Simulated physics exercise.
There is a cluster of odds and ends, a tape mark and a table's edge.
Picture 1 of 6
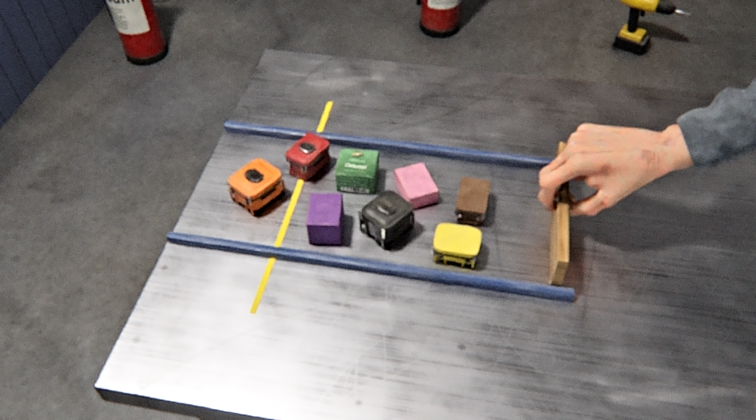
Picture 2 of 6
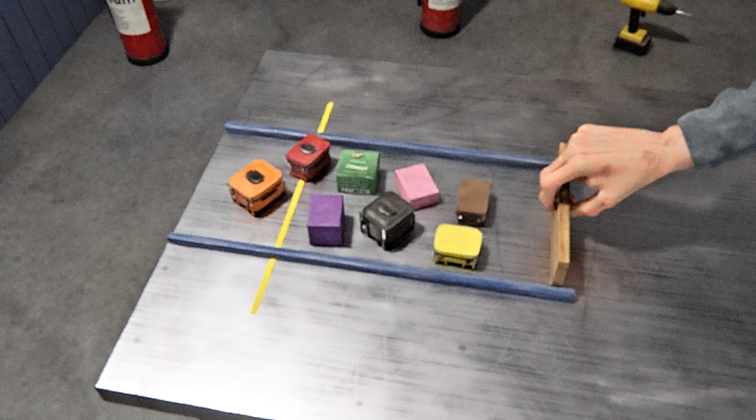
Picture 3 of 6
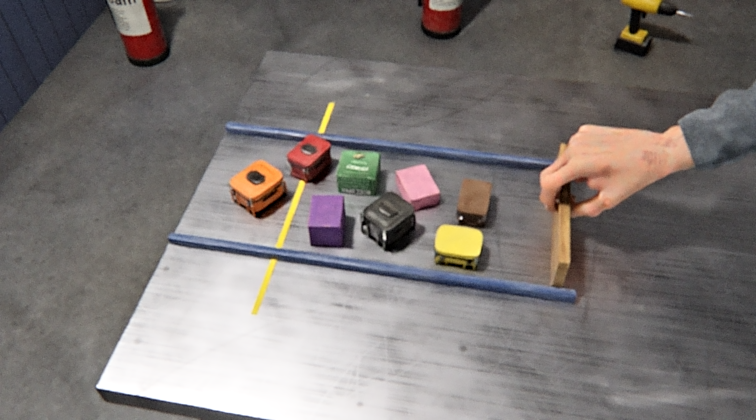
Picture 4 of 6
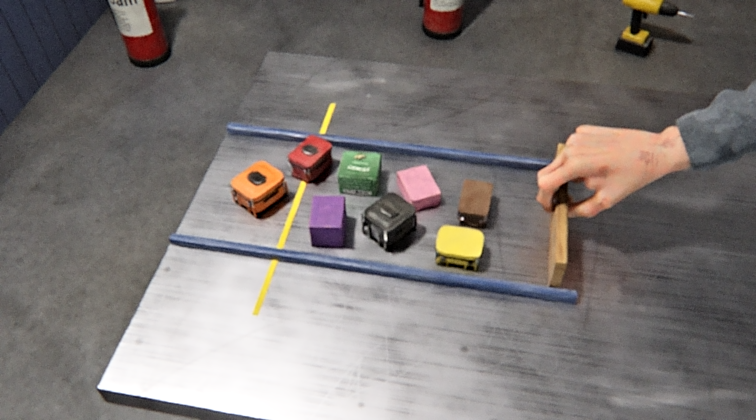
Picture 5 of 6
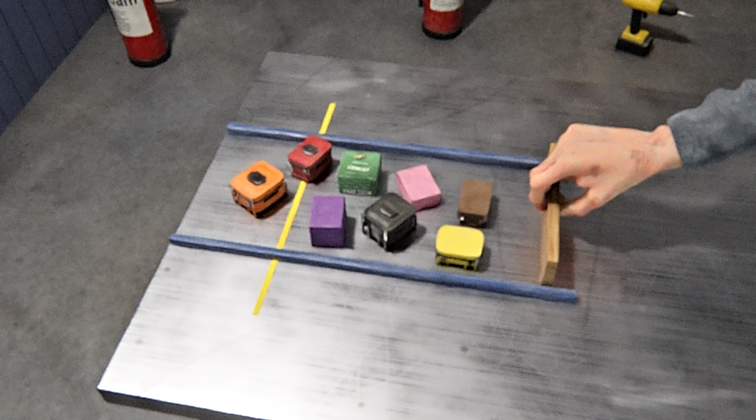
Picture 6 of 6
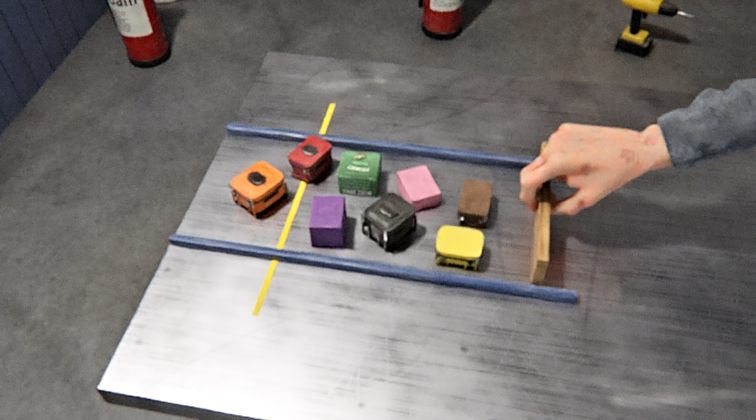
On a dark tabletop, a hand held a wooden board upright between two blue rails, then slid it slightly left toward eight small colourful boxes and blocks, which stayed put around a yellow tape line.
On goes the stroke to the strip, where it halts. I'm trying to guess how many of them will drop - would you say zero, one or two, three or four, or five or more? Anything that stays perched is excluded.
Well, a single one or a pair drops off the table this time.
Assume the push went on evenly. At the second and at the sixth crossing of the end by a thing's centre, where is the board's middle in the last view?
About (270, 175), then about (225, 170).
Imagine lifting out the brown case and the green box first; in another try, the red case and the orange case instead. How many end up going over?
0 in the first try, 0 in the second.
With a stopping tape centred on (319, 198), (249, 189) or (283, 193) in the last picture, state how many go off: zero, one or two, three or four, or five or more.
Taking the tapes one at a time, the count is none at all, then either three or four, then 1 or 2.
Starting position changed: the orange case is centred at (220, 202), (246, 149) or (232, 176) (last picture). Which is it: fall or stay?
Going place by place, the orange case sits tight; ends up off; sits tight.
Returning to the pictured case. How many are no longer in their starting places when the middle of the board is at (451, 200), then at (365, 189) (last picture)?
One spot: 4. Other spot: 7.
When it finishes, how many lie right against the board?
2 are in contact with it.
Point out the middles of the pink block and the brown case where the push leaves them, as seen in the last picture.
Pink block at about (268, 160), brown case at about (289, 178).
Early on, none off yet; orange case at rest near (259, 189); red case at rest near (311, 159); purple block at rest near (328, 221).
A while later, none off yet; orange case at rest near (259, 189); red case travelled about its own width near (274, 150); purple block travelled about its own width near (286, 223).
Finally, the number that fall off is one or two; lost, red case.
